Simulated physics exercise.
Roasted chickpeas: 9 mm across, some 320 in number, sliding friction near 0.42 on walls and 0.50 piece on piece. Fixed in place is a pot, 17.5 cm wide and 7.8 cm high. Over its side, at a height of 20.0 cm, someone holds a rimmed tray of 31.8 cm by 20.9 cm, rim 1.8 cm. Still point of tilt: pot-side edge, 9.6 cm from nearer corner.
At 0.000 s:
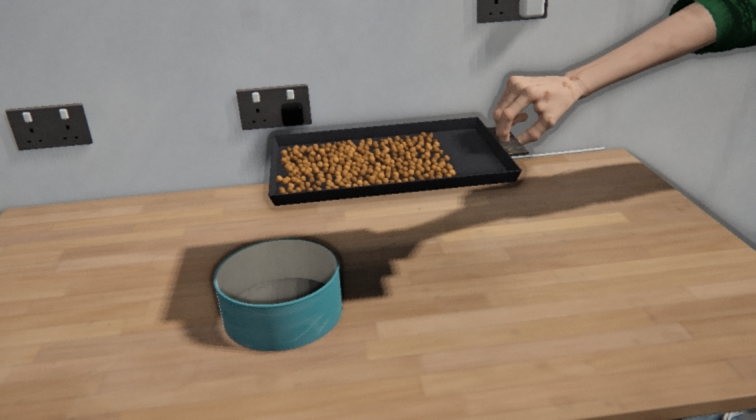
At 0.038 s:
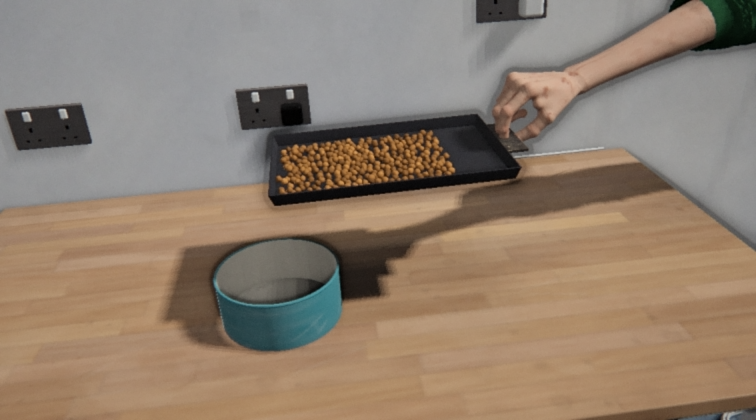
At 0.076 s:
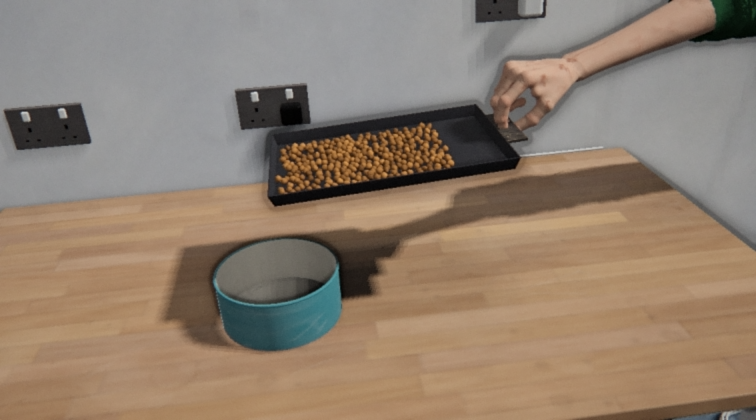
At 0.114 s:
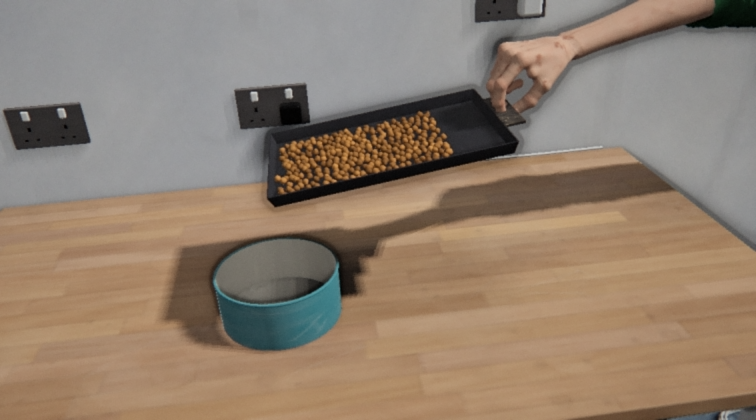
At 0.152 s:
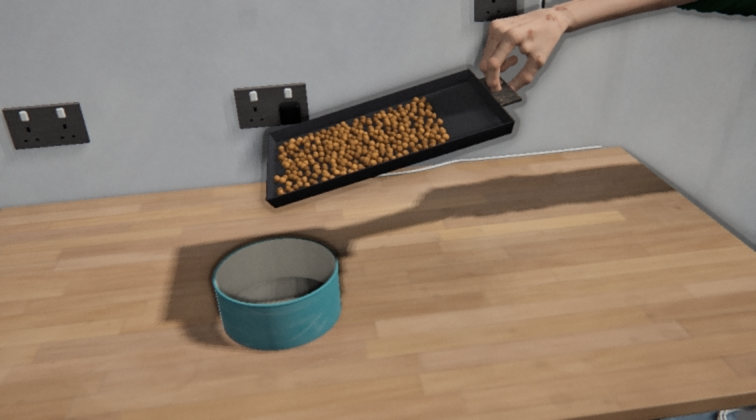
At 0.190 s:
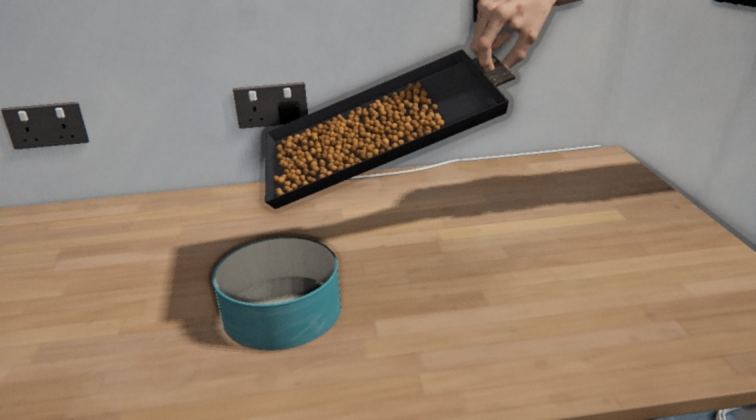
The clip shows a hand holding a black rimmed tray of small round orange-brown pieces above a wooden worktop, near a teal pot. The hand raises the tray's right end, slowly then faster, slanting it down toward the left.
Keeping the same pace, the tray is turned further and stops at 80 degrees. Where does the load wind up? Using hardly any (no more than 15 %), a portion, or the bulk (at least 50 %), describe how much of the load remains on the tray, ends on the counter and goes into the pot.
Left on the tray: Hardly any, counter: A portion, pot: The bulk.
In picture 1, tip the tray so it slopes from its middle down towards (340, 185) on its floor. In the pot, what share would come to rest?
My guess is roughly 90 percent.
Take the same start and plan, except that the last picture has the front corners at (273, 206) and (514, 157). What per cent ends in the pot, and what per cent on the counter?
The pot gets 70 and the counter 25.
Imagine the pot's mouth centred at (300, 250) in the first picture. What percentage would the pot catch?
With the pot there, close to 25 per cent.
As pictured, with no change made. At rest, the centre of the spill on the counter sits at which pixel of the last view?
Look close to (191, 290) in the last picture.
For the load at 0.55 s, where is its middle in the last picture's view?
Approximately (275, 151) in the final picture.
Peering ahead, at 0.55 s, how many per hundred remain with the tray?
I'd put it at roughly 100 per cent.
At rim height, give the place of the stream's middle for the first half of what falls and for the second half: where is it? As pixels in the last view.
At roughly (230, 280) first, later on at (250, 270).
Then, at 0.40 s, tilt 50 degrees; the tray holds 100 %, the pot 0 %.
Then, at 0.55 s, tilt 72 degrees; the tray holds 100 %, the pot 0 %.
After 0.81 s, tilt 80 degrees; the tray holds 25 %, the pot 35 %.
At rest (2.3 s), tray 5 %, counter 30 %, pot 65 %.
